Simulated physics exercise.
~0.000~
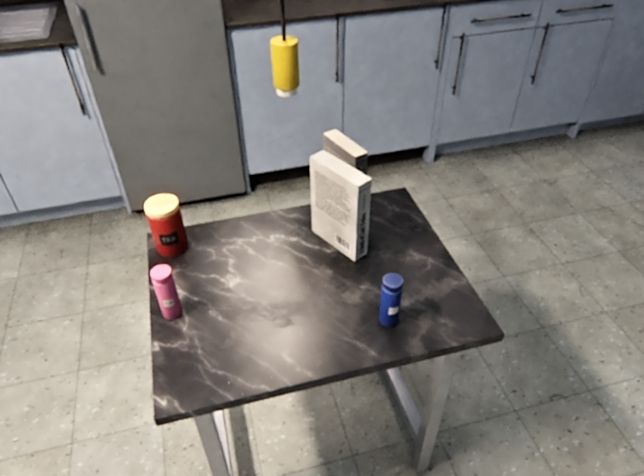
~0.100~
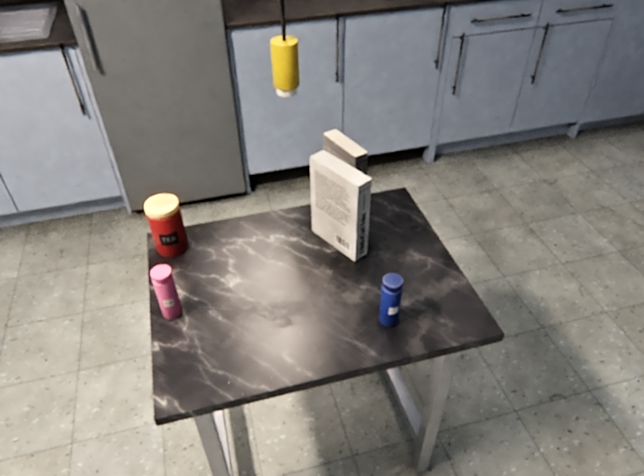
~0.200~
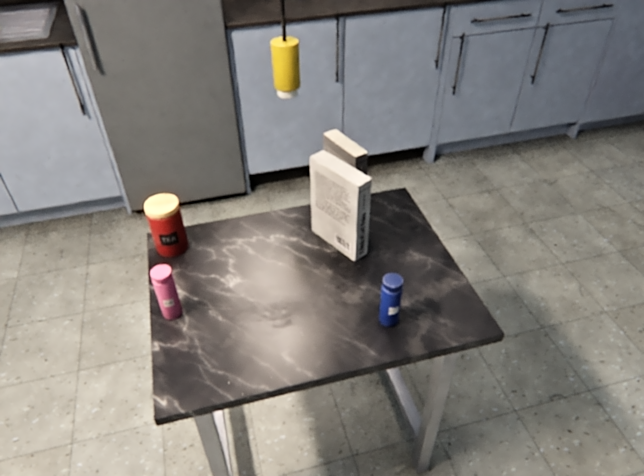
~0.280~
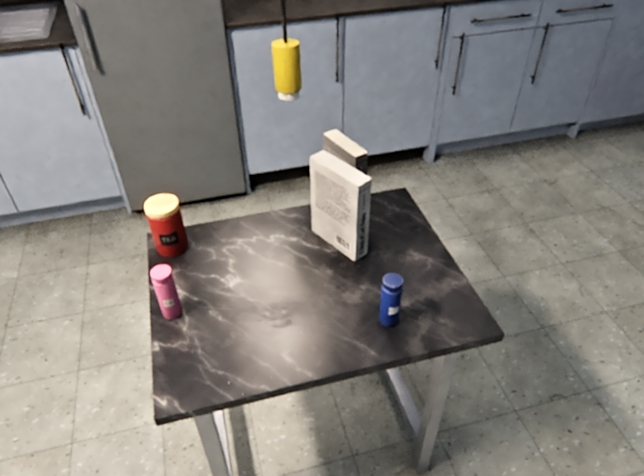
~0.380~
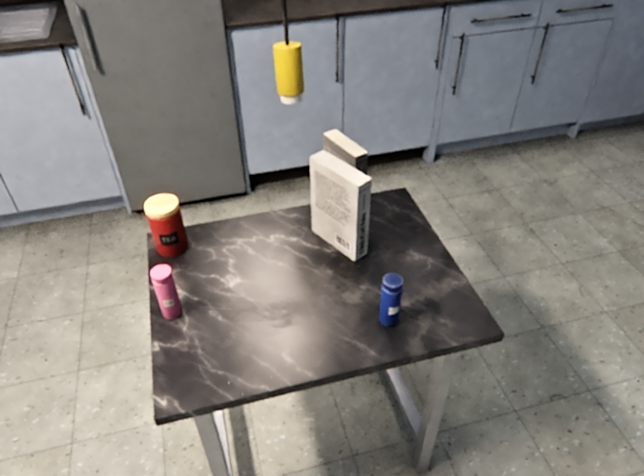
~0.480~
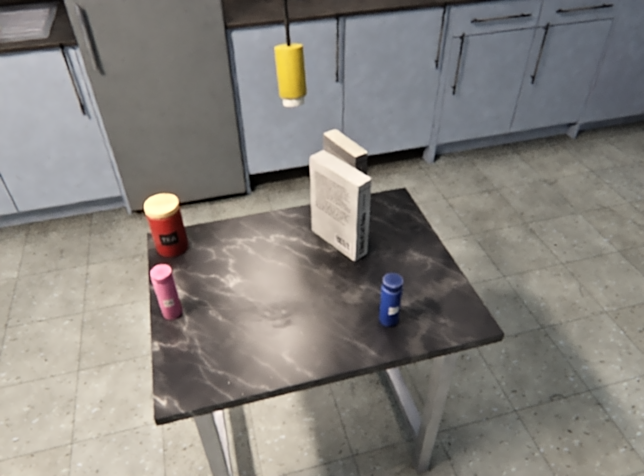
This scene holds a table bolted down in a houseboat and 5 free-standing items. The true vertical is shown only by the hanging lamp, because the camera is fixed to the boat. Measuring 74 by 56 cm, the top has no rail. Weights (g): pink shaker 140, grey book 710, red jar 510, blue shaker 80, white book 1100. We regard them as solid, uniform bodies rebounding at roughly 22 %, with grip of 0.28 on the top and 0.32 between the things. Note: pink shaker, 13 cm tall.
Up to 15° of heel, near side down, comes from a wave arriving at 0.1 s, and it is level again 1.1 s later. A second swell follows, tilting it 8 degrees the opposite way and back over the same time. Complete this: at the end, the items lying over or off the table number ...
... zero.
After 1.18 s, boat level.
After 1.98 s, heel 5°, far side down.
In the end (2.8 s), all 5 under 5 cm from the start. At the end, from the last picture's camera, pink shaker near (167, 293), grey book near (344, 183).
